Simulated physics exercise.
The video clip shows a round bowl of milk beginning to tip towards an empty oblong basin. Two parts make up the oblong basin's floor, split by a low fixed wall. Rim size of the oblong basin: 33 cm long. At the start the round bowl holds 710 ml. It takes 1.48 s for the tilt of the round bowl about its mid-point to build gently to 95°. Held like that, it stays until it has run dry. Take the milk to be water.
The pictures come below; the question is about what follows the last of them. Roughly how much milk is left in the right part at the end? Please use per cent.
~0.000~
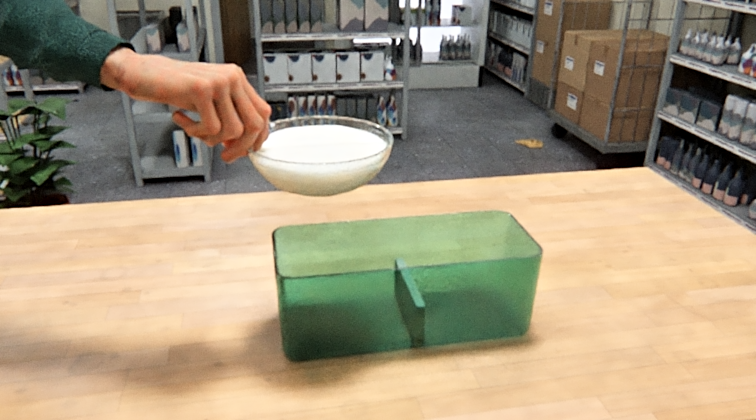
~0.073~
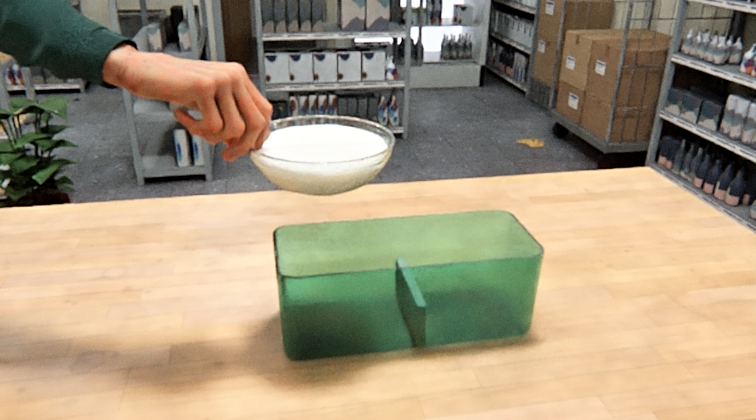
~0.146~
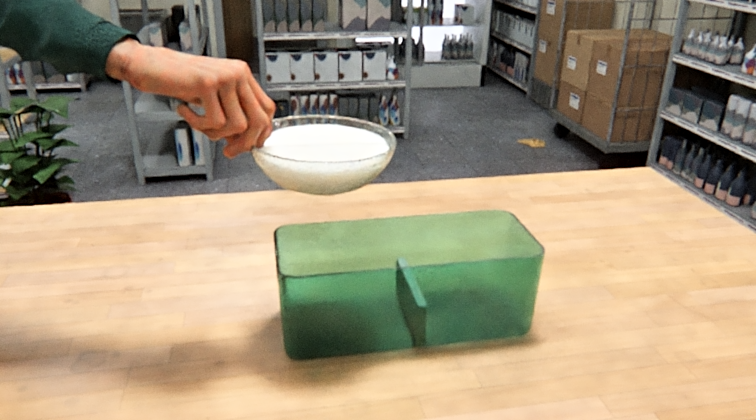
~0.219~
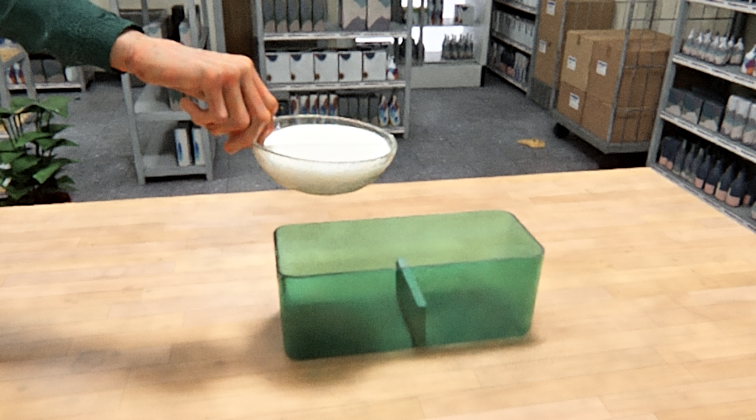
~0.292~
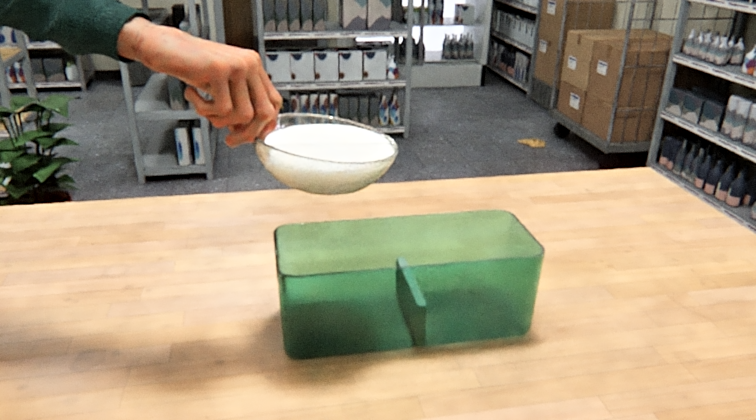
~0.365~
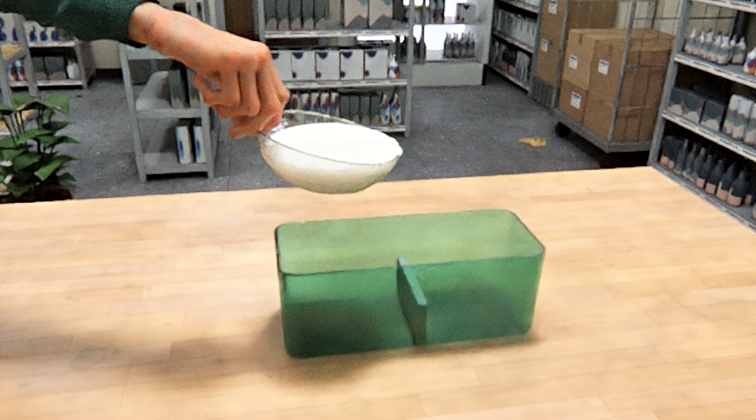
Roughly 82 per cent is left in the right part.
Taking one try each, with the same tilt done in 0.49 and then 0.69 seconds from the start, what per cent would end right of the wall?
The first try gives around 55 percent, the second around 65 percent.
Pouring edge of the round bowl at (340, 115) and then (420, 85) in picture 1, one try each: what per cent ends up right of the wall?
Try 1: Approx. 20 %; try 2: Approx. 95 %.
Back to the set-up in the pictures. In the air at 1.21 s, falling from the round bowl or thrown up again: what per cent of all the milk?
Airborne share: Near 1 %.
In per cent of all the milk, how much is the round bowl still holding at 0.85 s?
Roughly 26 per cent.
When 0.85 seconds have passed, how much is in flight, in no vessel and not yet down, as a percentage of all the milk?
Close to 28 per cent, I'd say.
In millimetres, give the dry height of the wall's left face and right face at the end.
56 mm left, 30 mm right.
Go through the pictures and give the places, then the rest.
It leans 0°; its right rim is at (391, 136); the milk meets the walls at (249, 148) and (386, 140); the oblong basin's rim runs from (274, 253) to (526, 232); the wall's top is at (409, 281), in the first picture.
It leans 1°; its right rim is at (392, 136); the milk meets the walls at (251, 147) and (386, 141), in the second picture.
It leans 2°; its right rim is at (393, 138); the milk meets the walls at (253, 145) and (388, 142), in the third picture.
It leans 5°; its right rim is at (394, 141); the milk meets the walls at (254, 146) and (390, 142), in the fourth picture.
It leans 9°; its right rim is at (395, 145); the milk meets the walls at (258, 145) and (392, 141), in the fifth picture.
It leans 14°; its right rim is at (396, 150); the milk meets the walls at (263, 144) and (395, 144); 3 per cent is over the edge, in the sixth picture.
After 0.85 s the tilt is 58° and 27 per cent is still to pour, 3 is left of the wall and 43 right of it.
After 1.21 s the tilt is 87° and 0 per cent is still to pour, 16 is left of the wall and 82 right of it.
After 1.58 s the tilt is 95° and 0 per cent is still to pour, 18 is left of the wall and 82 right of it.
After 1.98 s the tilt is 95° and 0 per cent is still to pour, 18 is left of the wall and 82 right of it.
In the end 18 per cent lies left of the wall, 82 right of it and 0 outside.
